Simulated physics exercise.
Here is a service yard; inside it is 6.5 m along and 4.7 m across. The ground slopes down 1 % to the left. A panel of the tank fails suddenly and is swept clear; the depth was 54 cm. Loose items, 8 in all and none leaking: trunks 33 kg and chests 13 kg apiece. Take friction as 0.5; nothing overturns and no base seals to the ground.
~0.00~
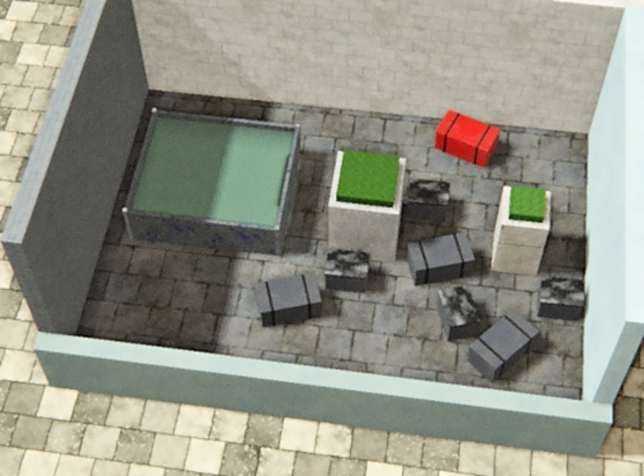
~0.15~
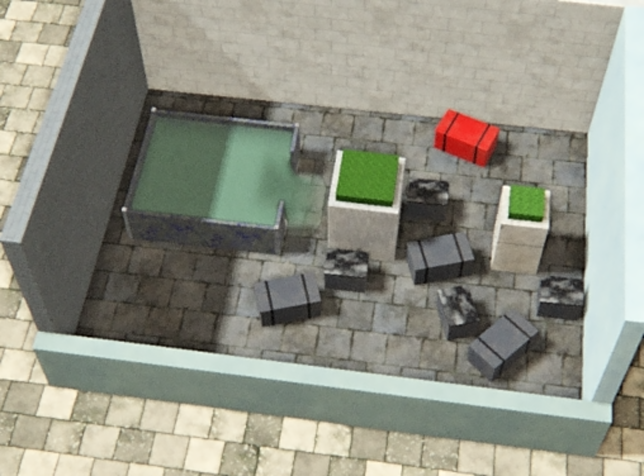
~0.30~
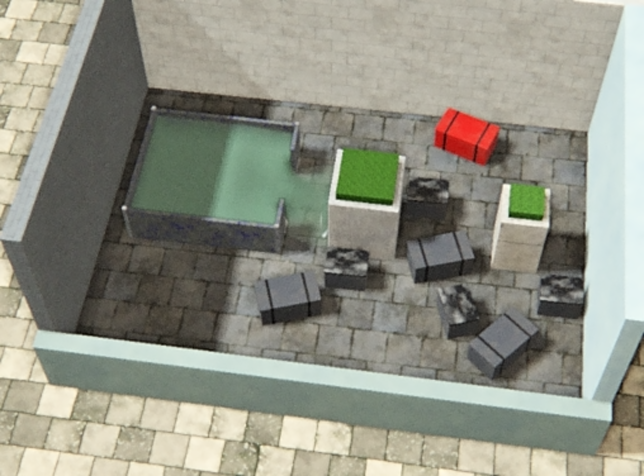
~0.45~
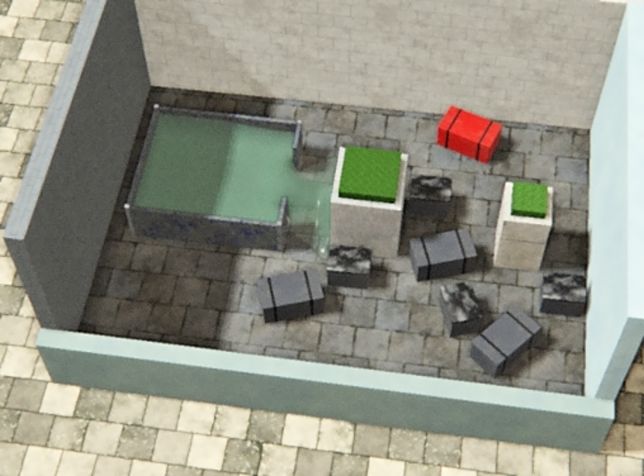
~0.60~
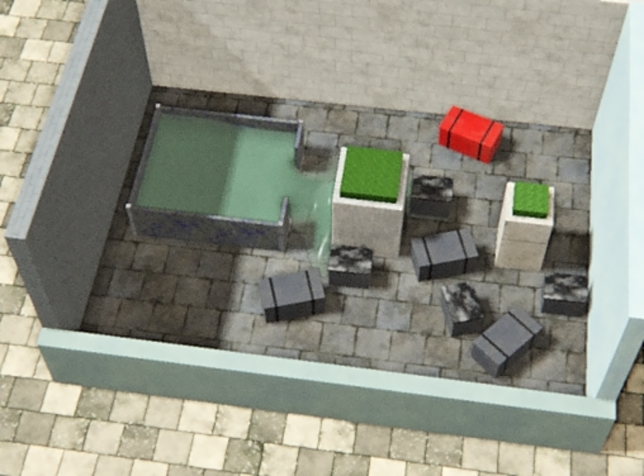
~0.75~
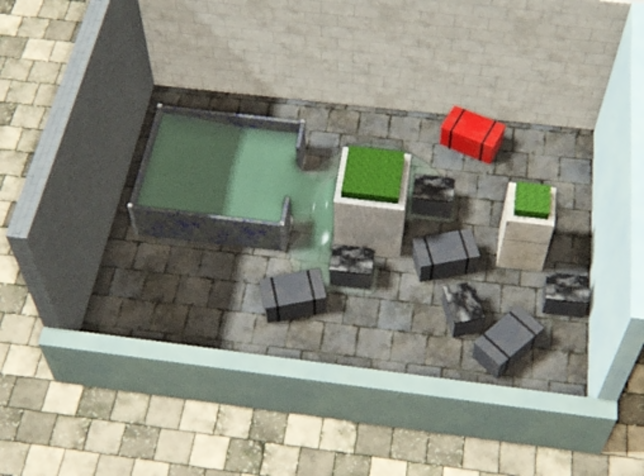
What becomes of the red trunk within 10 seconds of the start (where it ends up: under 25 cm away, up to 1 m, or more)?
Red trunk ends far away.
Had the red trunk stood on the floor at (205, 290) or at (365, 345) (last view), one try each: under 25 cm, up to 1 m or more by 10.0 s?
In that order: It stays put; it stays put.
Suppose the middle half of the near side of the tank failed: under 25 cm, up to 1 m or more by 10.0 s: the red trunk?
Then the red trunk barely shifts.
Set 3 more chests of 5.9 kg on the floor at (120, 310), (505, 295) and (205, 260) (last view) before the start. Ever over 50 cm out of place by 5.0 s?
In that order: Over, under, short of it.
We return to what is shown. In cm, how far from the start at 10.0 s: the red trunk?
Roughly 150 cm.
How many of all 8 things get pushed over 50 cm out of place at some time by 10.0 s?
I count 5.
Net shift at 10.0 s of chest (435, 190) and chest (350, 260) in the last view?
In turn: 80 cm, 0 cm.
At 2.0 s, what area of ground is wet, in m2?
Some 17 m2.
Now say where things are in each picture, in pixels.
In the first picture, the red trunk at (468, 130) rests on the ground; 3.4 m2 under water; 0 of 8 have shifted.
In the second picture, the red trunk at (468, 130), on the bottom; water covers 3.9 m2; 0 of 8 have shifted.
In the third picture, the red trunk at (468, 128) rests on the ground; water covers 4.3 m2; 0 of 8 have shifted.
In the fourth picture, the red trunk at (470, 126), on the bottom; water covers 4.7 m2; 0 of 8 have shifted.
In the fifth picture, the red trunk at (472, 126), on the bottom; 5.1 m2 under water; 0 of 8 have shifted.
In the sixth picture, the red trunk at (474, 126) rests on the ground; 5.8 m2 under water; 0 of 8 have shifted.
After 2.0 s the red trunk is near (493, 123), 0.3 m from its start, aground; 0 afloat.
After 4.5 s the red trunk is near (567, 133), 1.3 m from its start, afloat; 1 afloat.
After 7.0 s the red trunk is near (565, 190), 1.6 m from its start, afloat; 2 afloat.
After 10.0 s the red trunk is near (565, 199), 1.7 m from its start, aground; 4 afloat.
